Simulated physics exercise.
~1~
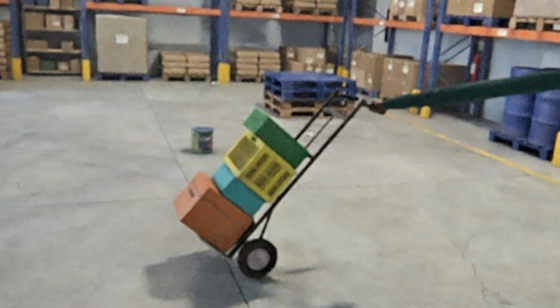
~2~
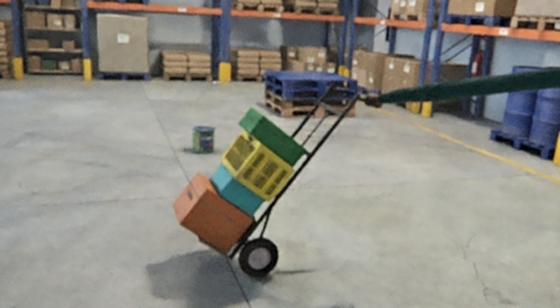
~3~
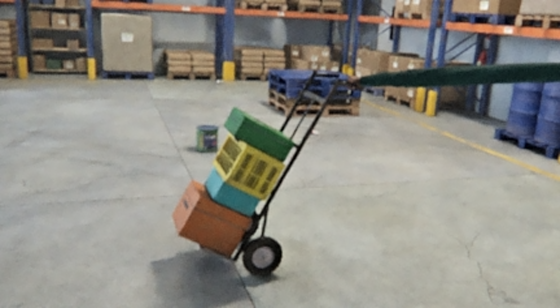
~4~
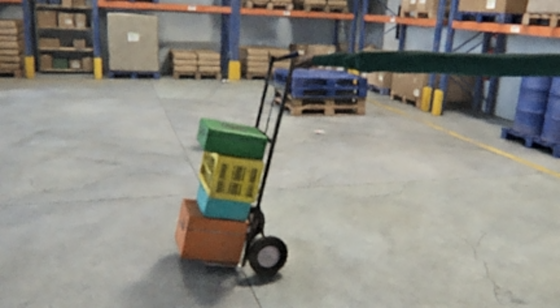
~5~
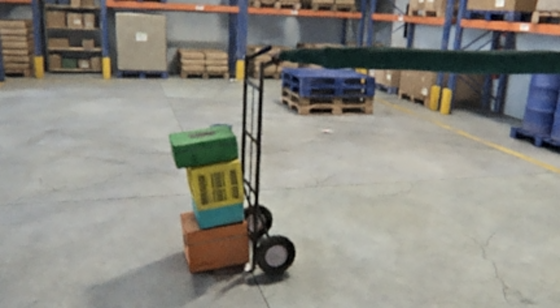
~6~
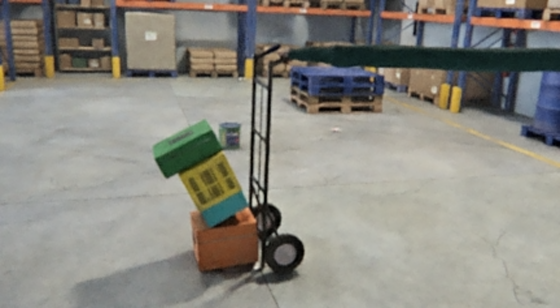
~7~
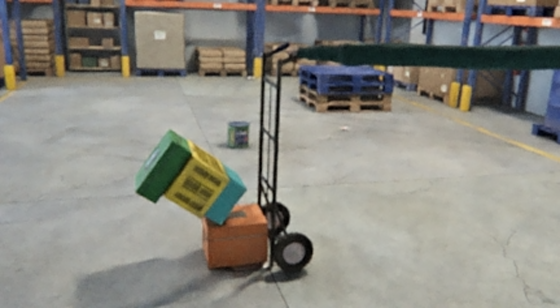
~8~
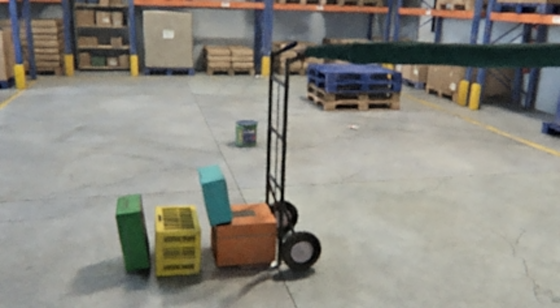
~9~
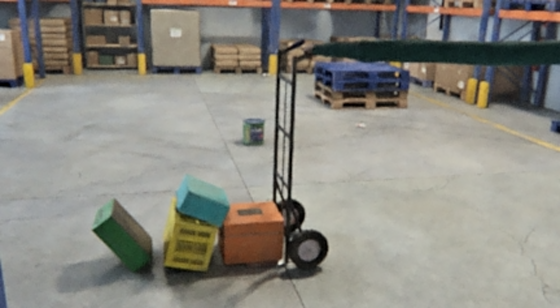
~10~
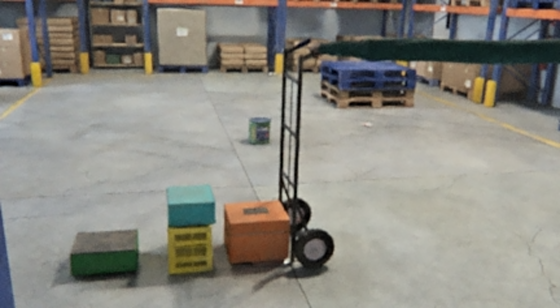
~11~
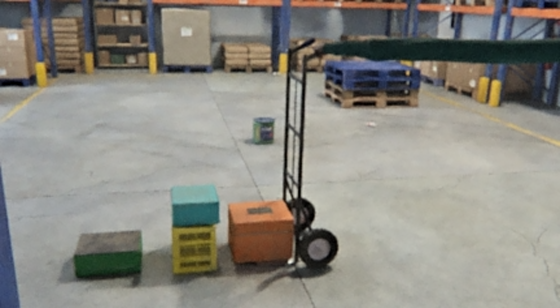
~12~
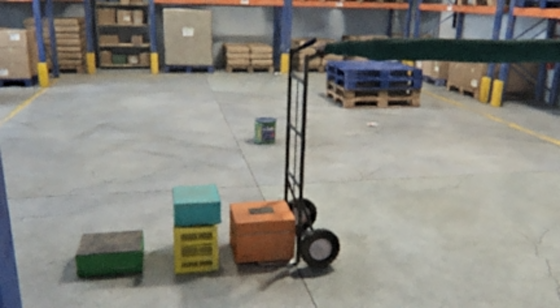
In a warehouse, a tilted sack truck stacked with orange, turquoise, yellow and green boxes swings upright and stops, and the upper three topple left. The green box lands on the floor at far left, the turquoise one settles atop the yellow crate, and the orange box stays by the truck.
